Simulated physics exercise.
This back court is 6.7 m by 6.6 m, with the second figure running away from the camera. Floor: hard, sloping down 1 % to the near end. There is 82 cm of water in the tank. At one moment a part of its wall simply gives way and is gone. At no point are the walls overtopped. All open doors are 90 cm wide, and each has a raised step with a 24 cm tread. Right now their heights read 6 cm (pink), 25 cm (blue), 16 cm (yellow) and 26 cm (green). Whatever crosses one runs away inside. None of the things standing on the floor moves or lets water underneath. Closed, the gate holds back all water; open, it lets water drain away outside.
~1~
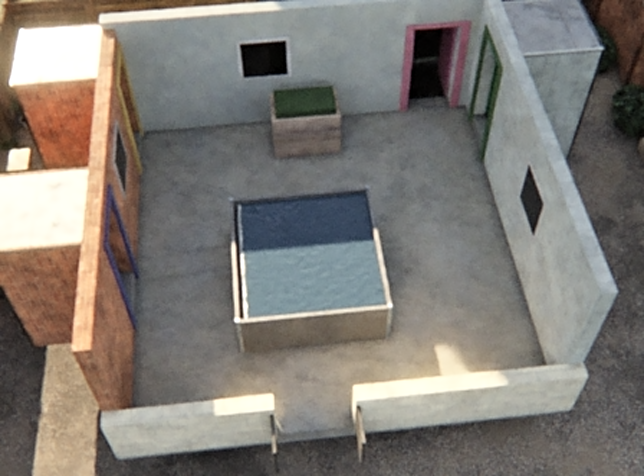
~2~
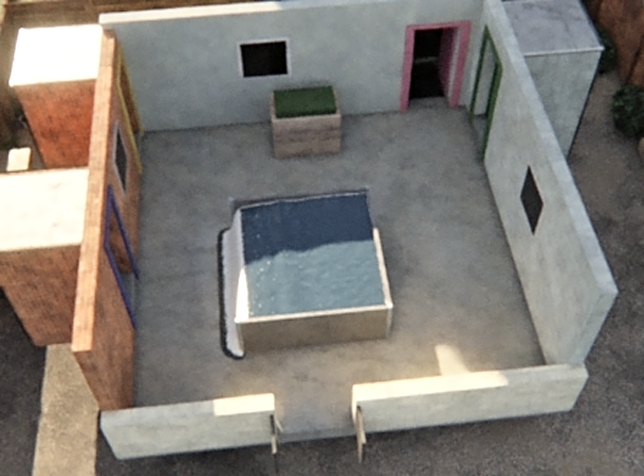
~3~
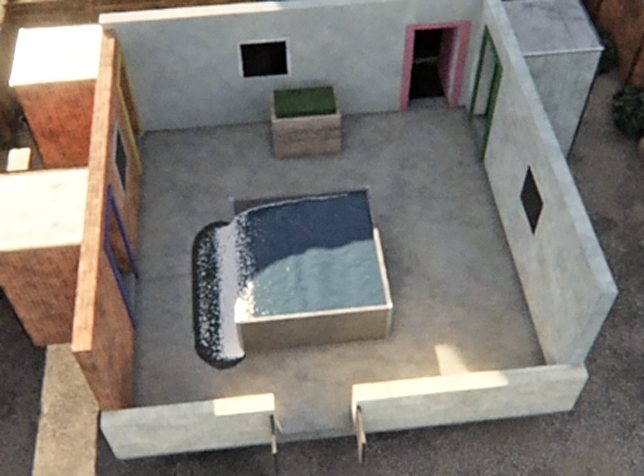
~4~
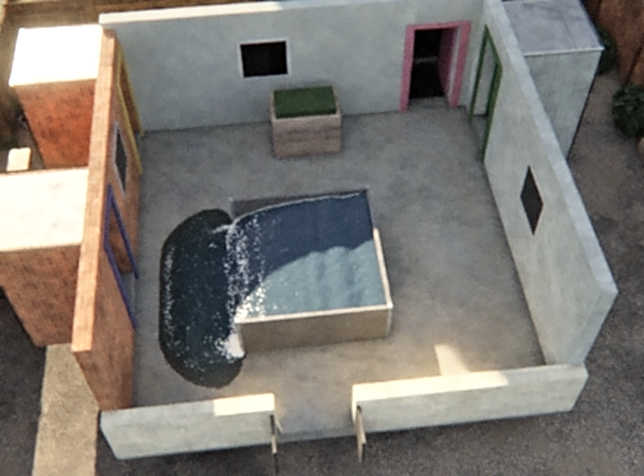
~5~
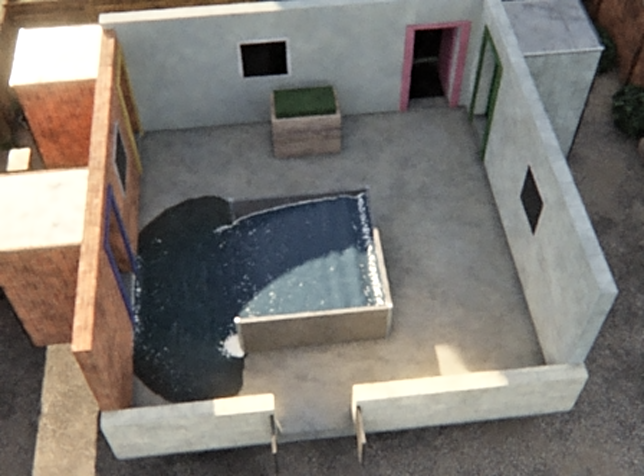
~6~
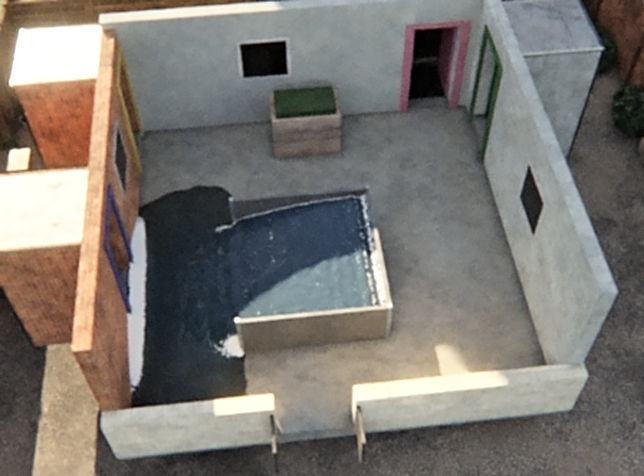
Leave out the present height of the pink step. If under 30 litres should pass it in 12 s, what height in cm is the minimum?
The minimum is around 10.5 cm.
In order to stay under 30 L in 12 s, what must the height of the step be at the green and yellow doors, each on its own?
Close to 8.5 cm (green) and close to 23 cm (yellow).
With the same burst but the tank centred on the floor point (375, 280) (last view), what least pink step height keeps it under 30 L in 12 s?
New minimum height: Approx. 8.5 cm.
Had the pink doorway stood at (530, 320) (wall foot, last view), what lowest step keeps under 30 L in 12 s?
You'd want it roughly 16 cm high.
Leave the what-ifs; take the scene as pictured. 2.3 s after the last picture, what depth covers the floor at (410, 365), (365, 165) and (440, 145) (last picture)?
First 6, then 0, then 0 cm.
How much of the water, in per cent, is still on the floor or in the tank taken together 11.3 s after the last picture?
Close to 82 per cent is still present.
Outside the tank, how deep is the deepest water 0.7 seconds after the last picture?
60 cm.
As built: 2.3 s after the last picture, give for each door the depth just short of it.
Centimetres: Pink = 0, blue = 33, yellow = 20, green = 0.
Then, 0.7 s after the last picture water covers 25 % of the floor, deepest (60 cm) near (131, 435); it has not reached the pink door.
Then, 2.3 s after the last picture water covers 50 % of the floor, deepest (46 cm) near (131, 435); it has not reached the pink door.
Then, 11.3 s after the last picture water covers 100 % of the floor, deepest (14 cm) near (131, 435); 11 cm at the pink door, 100 litres in over its 6 cm step.
At the pink door as built, the water peaked near 16 cm, 7.7 s after the last picture.
Run again over the same 12 s with other heights there, 56 litres in over 8.5 cm, 21 litres over 11.5 cm. The limit of 30 litres is kept from about 10.5 cm up.
